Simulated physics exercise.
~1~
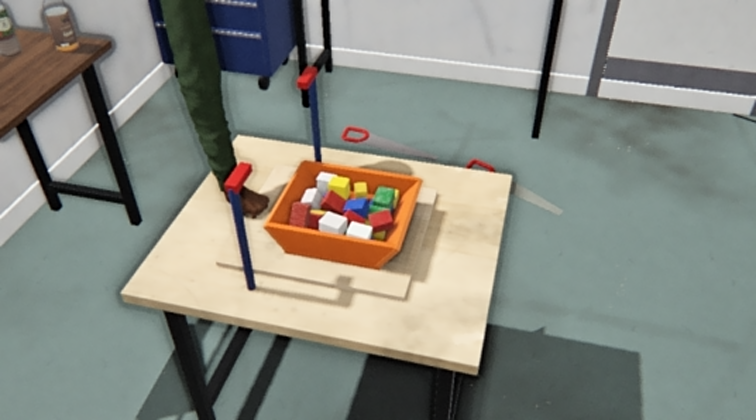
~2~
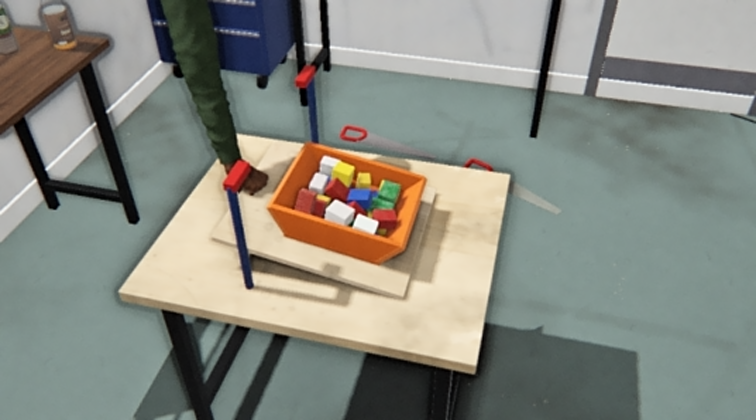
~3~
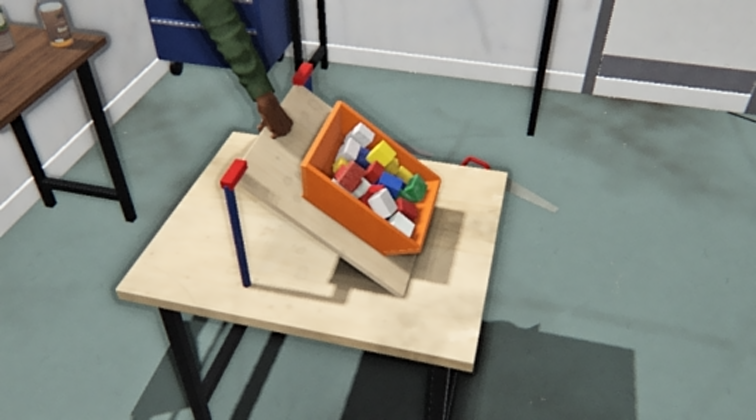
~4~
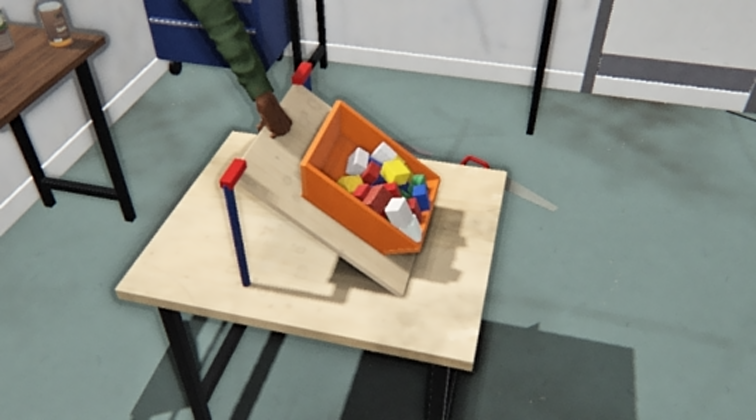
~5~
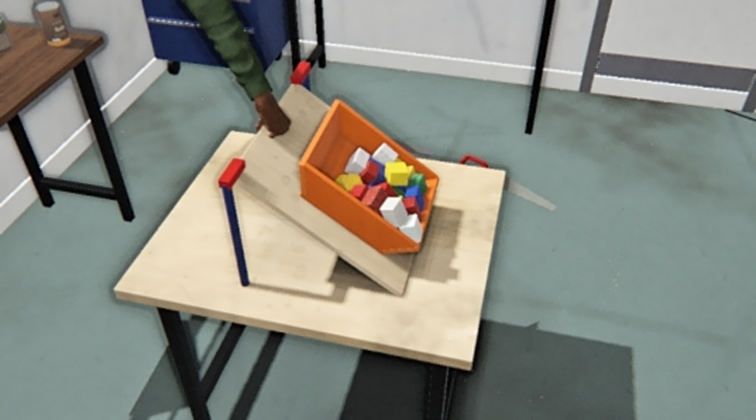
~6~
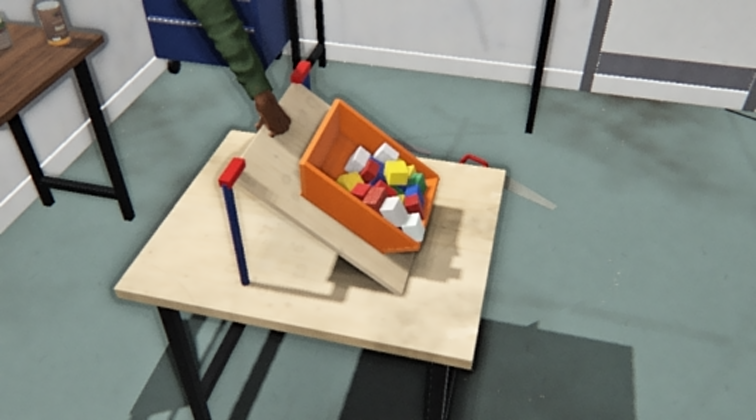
An orange tub of colourful bricks tilts steeply as a hand lifts its board, spilling none.
